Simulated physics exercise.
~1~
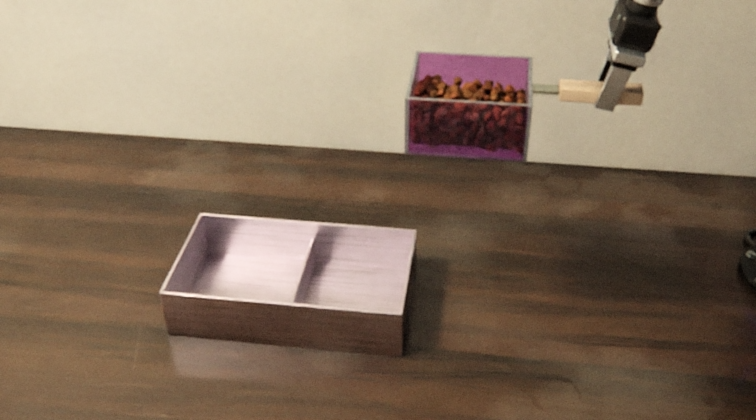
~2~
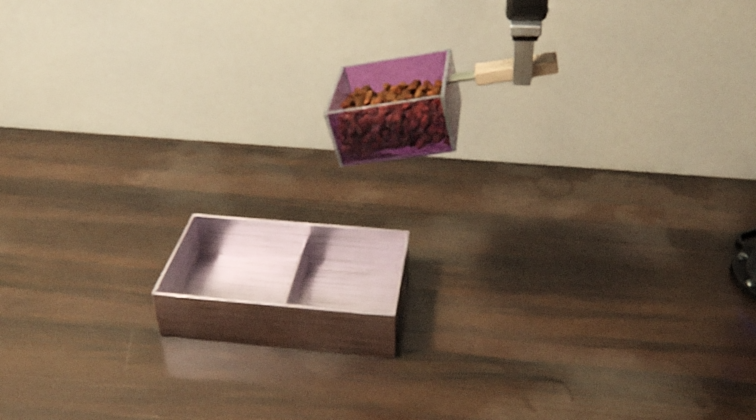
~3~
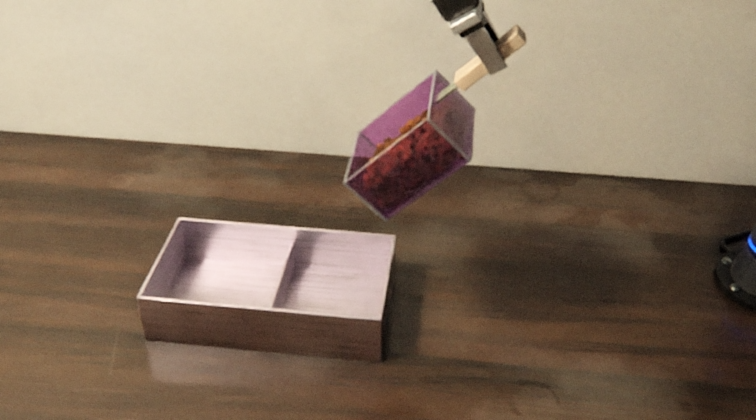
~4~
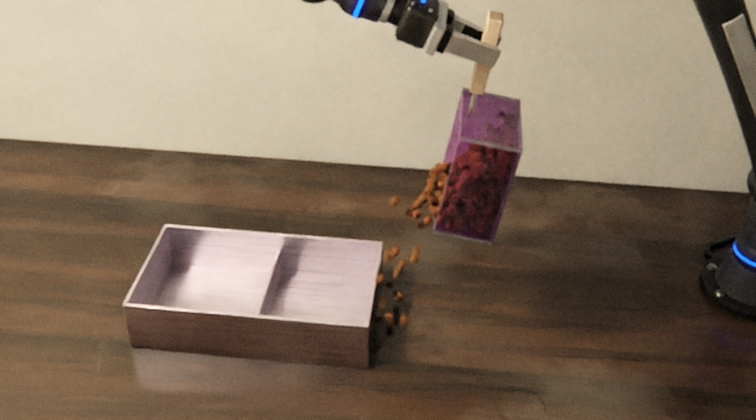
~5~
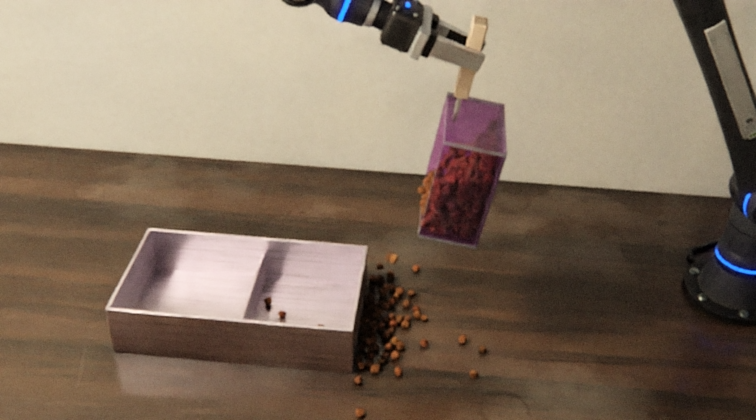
Robot arm tilting a clear purple-tinted box of brown pellets, spilling most of those poured beside a divided tray, few landing inside.
